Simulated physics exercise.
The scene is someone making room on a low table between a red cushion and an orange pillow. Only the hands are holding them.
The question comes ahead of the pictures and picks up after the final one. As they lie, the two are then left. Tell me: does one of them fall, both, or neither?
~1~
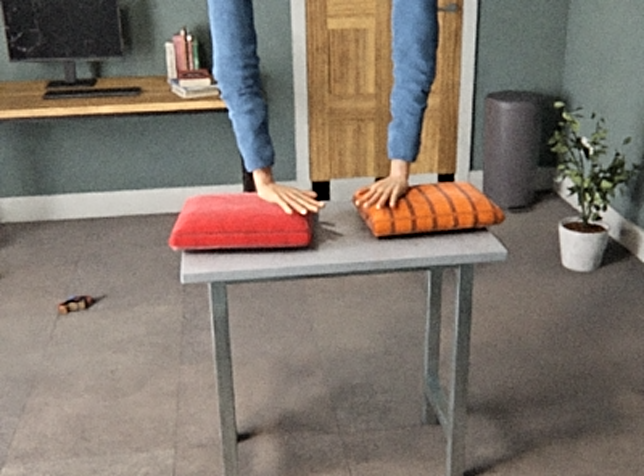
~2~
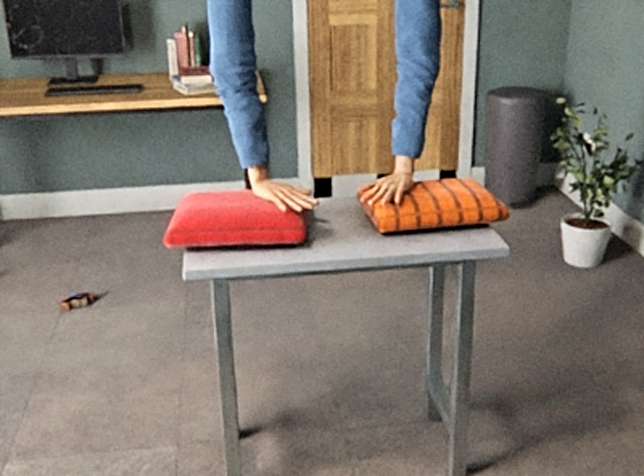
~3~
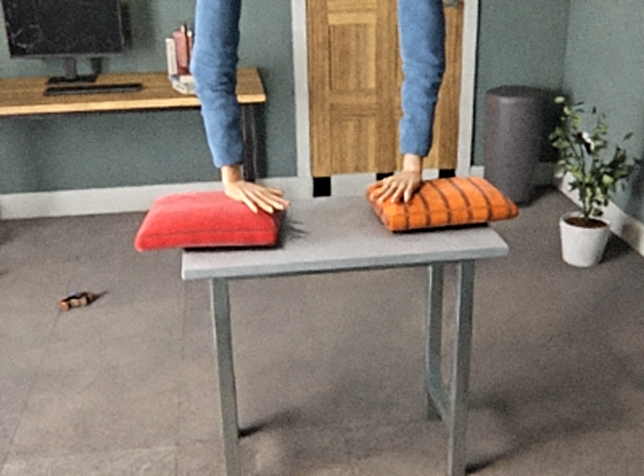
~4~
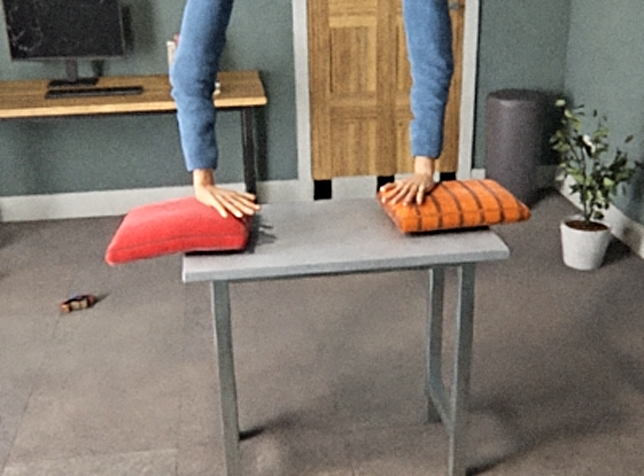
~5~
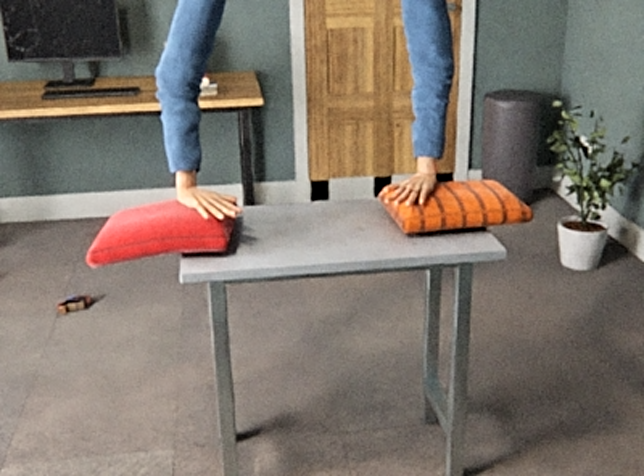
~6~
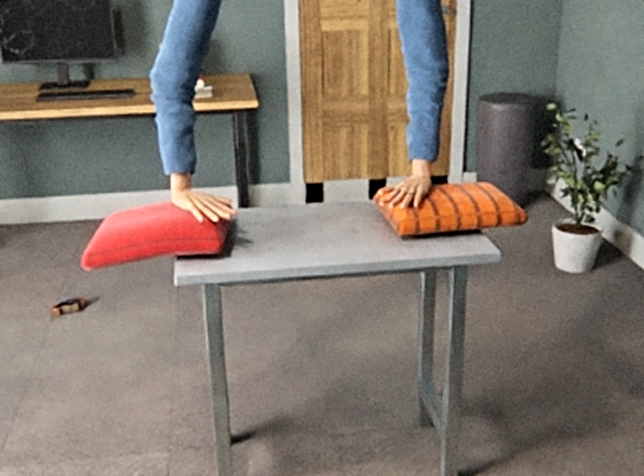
Red cushion: Gone; orange pillow: Safe.
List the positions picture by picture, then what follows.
Cushion tip (177, 232); pillow tip (493, 211), in the first picture.
Cushion tip (172, 230); pillow tip (497, 207), in the second picture.
Cushion tip (144, 234); pillow tip (506, 205), in the third picture.
Cushion tip (116, 248); pillow tip (518, 208), in the fourth picture.
Cushion tip (98, 250); pillow tip (520, 209), in the fifth picture.
Cushion tip (92, 253), well over half past the edge; pillow tip (515, 212), about a third past the edge, in the sixth picture.
Then, 0.44 s past the final frame, cushion falling near (154, 311); pillow unmoved.
Then, 0.72 s past the final frame, cushion on the floor near (141, 457); pillow unmoved.
When it is over, cushion on the floor near (105, 466); pillow unmoved. The red cushion tips over and falls and the orange pillow holds its place.
